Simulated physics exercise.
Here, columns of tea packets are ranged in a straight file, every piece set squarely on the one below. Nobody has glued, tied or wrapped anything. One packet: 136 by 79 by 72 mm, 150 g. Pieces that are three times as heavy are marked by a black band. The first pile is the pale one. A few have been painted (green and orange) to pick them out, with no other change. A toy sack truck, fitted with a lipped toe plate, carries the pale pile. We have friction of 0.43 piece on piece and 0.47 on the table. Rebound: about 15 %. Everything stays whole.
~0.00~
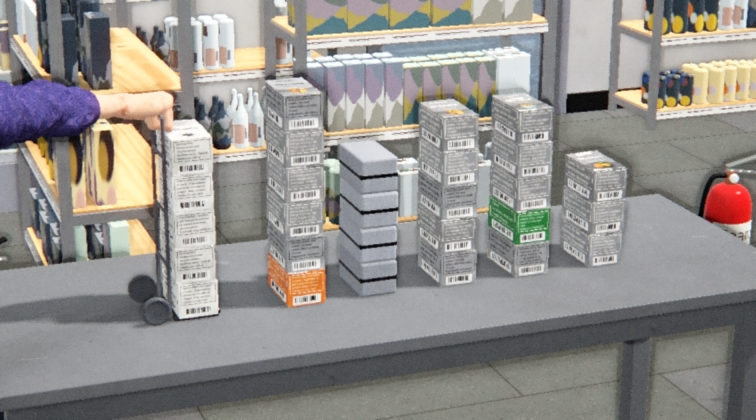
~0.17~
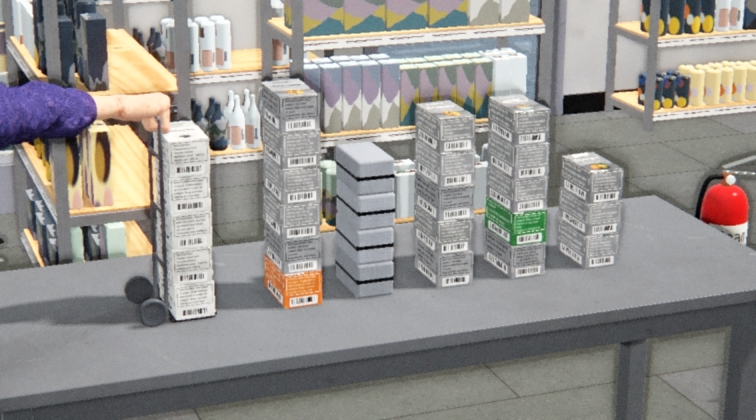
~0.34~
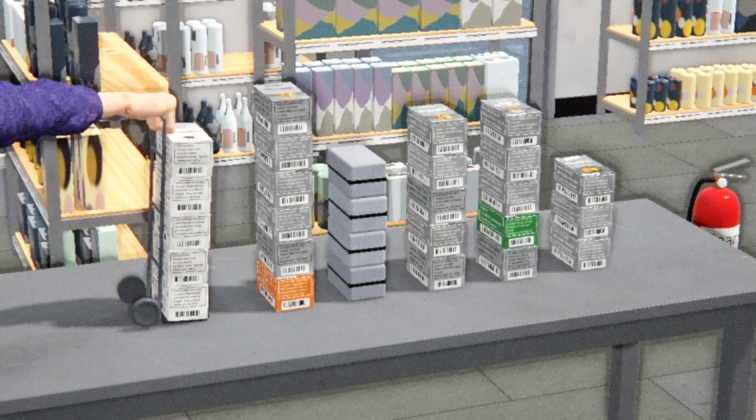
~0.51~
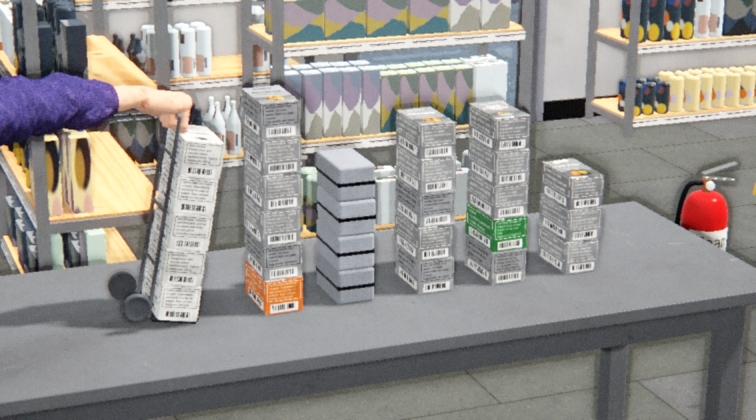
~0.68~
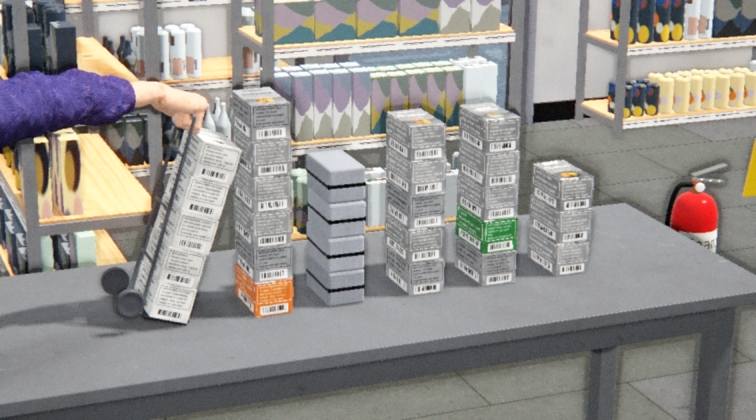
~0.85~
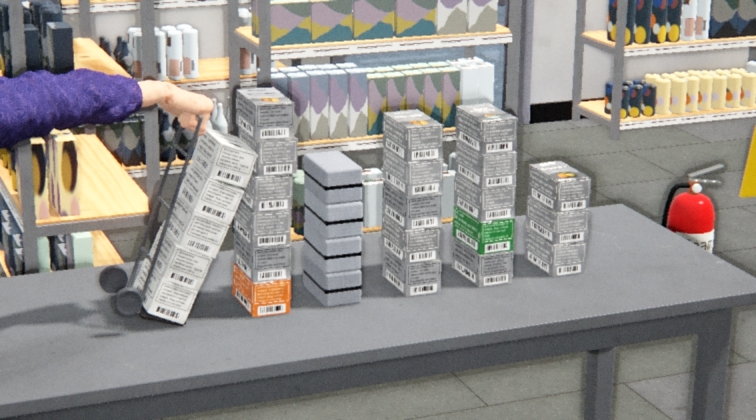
The footage shows a row of stacked small boxes on a grey table, one orange and one green, as a purple-sleeved hand holding a small wheeled truck gradually tilts the pale left stack rightward toward its neighbour.
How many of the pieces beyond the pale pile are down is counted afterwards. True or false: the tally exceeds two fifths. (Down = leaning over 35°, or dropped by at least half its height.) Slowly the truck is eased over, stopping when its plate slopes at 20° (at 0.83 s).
True.
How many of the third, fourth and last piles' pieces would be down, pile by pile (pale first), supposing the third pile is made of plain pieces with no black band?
Count down, pile by pile - third 4, fourth 5, last 3.
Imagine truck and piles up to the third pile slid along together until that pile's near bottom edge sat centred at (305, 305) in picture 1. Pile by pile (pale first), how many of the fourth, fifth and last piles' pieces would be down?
Then fourth 0, fifth 0, last 0.
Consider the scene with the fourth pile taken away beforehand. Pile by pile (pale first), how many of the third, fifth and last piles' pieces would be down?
Down count - third 4, fifth 2, last 0.
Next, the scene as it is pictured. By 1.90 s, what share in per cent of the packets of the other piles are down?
15 per cent by then.
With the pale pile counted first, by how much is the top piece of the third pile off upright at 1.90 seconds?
About 20 degrees from upright.
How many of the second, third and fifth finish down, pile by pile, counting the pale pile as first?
By pile: Second 6, third 4, fifth 4.
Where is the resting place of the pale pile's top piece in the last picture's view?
In the last view it ends up close to (309, 211).
By 1.28 s, 5 of the pale pile down; none of the 23 other packets down, 7 disturbed; orange packet tilted 17°.
By 1.90 s, 5 of the pale pile down; 4 of the 23 other packets down; orange packet tilted 39°.
By 2.20 s, 5 of the pale pile down; 12 of the 23 other packets down; orange packet tilted 45°; green packet tilted 29°.
By 2.48 s, 5 of the pale pile down; 22 of the 23 other packets down; orange packet tilted 45°; green packet tilted 44°, 55 mm lower.
When it is over (3.0 s), 5 of the pale pile down; 22 of the 23 other packets down; orange packet tilted 46°; green packet tilted 44°, 55 mm lower. That is 96 per cent. In pixels of the last frame, middles, orange packet near (276, 278), green packet near (525, 246).
